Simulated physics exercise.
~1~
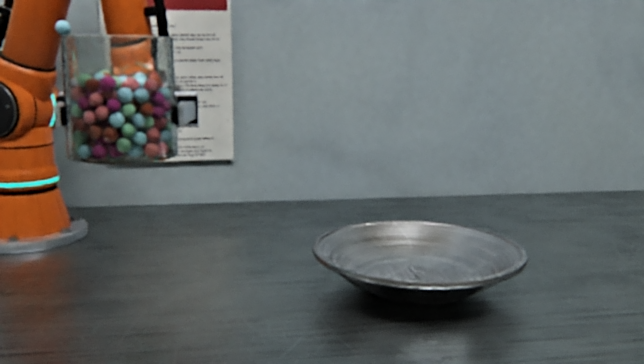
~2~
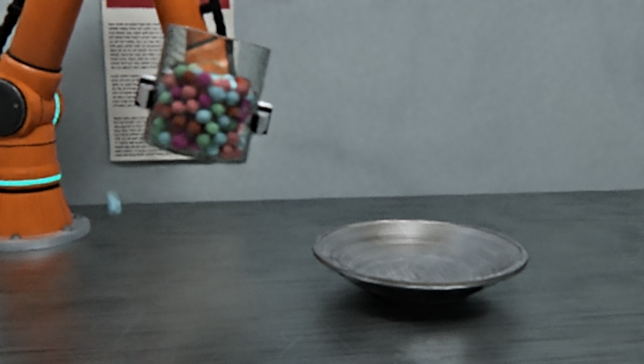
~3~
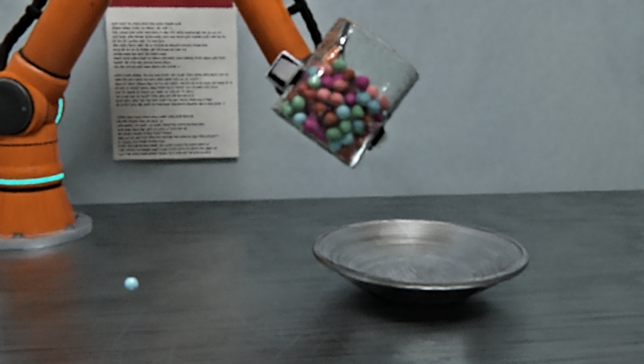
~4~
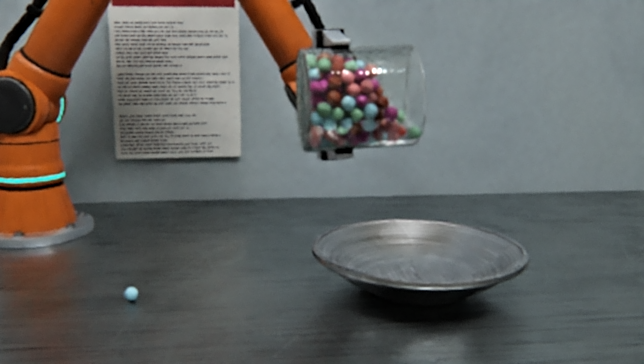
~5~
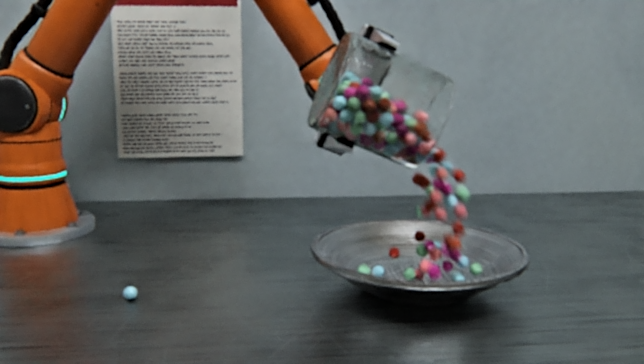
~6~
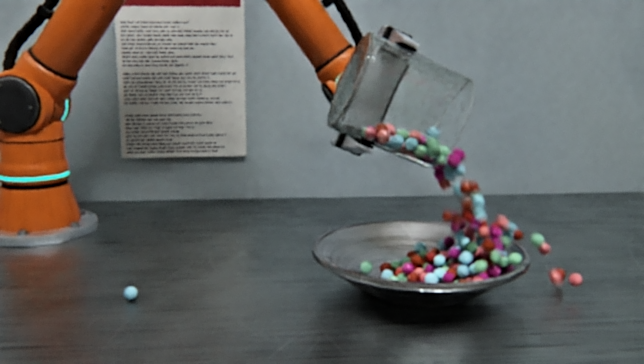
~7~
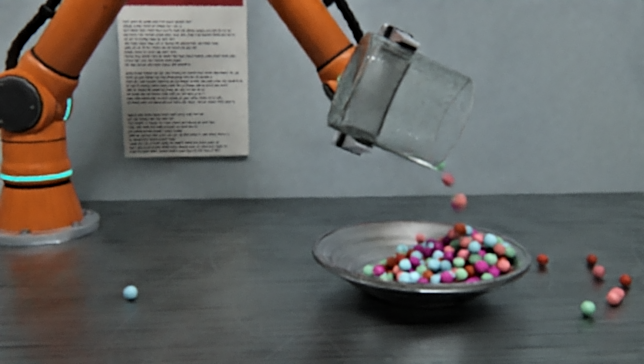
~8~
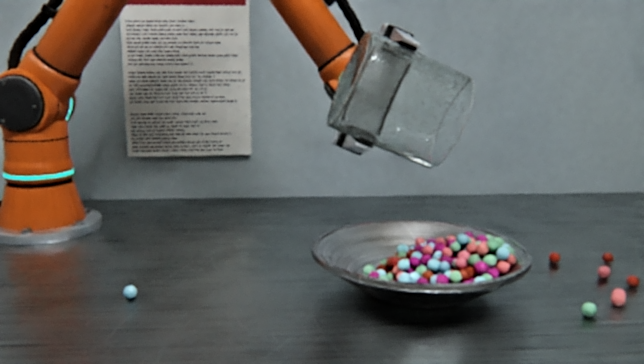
At first, an orange robot arm holds a clear tumbler packed with small colourful balls at the left, while a shallow metal bowl rests on a dark table. The arm carries the tumbler to the right and begins leaning it, as a lone pale blue ball drops to the table. It tips the tumbler onto its side above the bowl, then the balls stream out and pile up inside. Several spill past the right rim and scatter across the table. Finally, the emptied tumbler hangs still over the heaped bowl, with a few strays lying around.
